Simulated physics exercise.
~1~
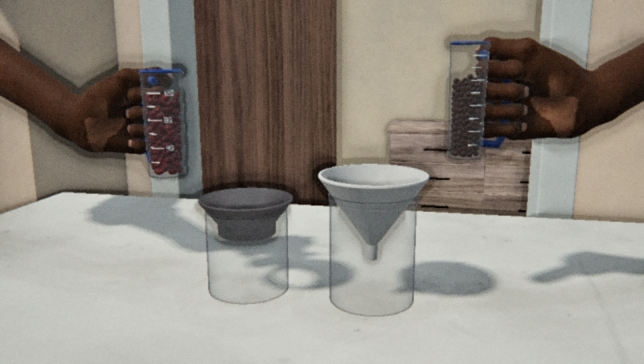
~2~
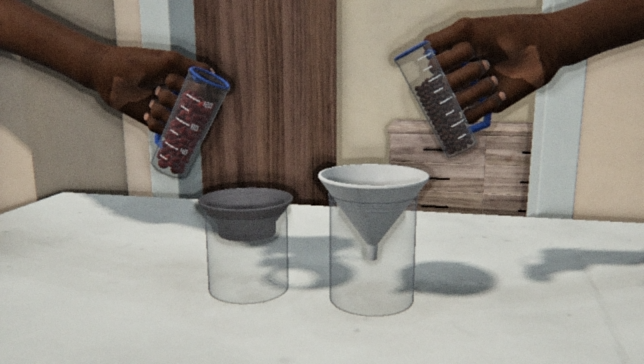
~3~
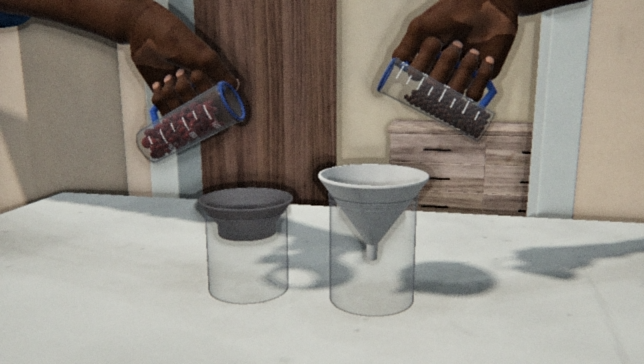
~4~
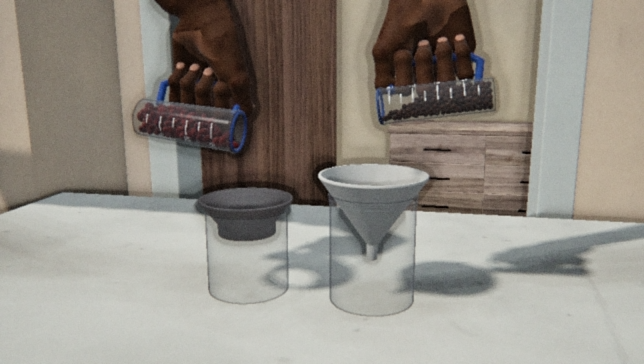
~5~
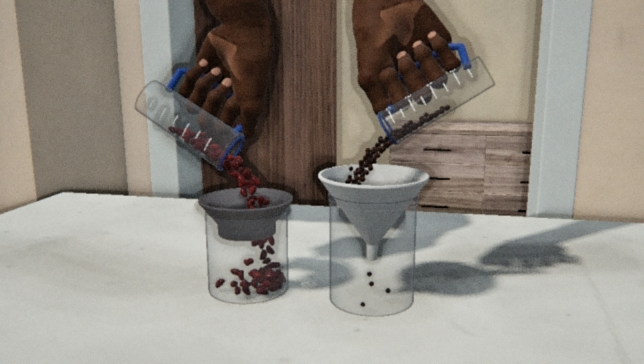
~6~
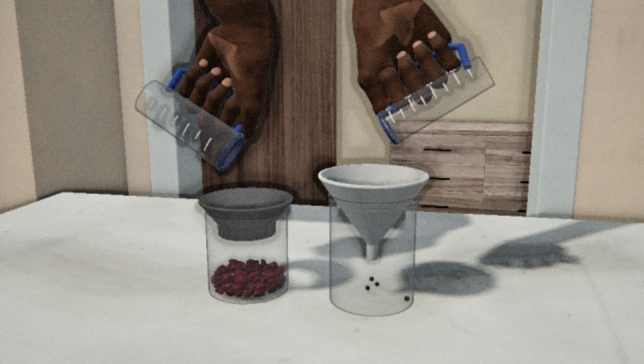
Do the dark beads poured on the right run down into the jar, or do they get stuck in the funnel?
Most of them get stuck in the right funnel, and only a few drop into the jar. The red ones on the left run through their funnel freely.
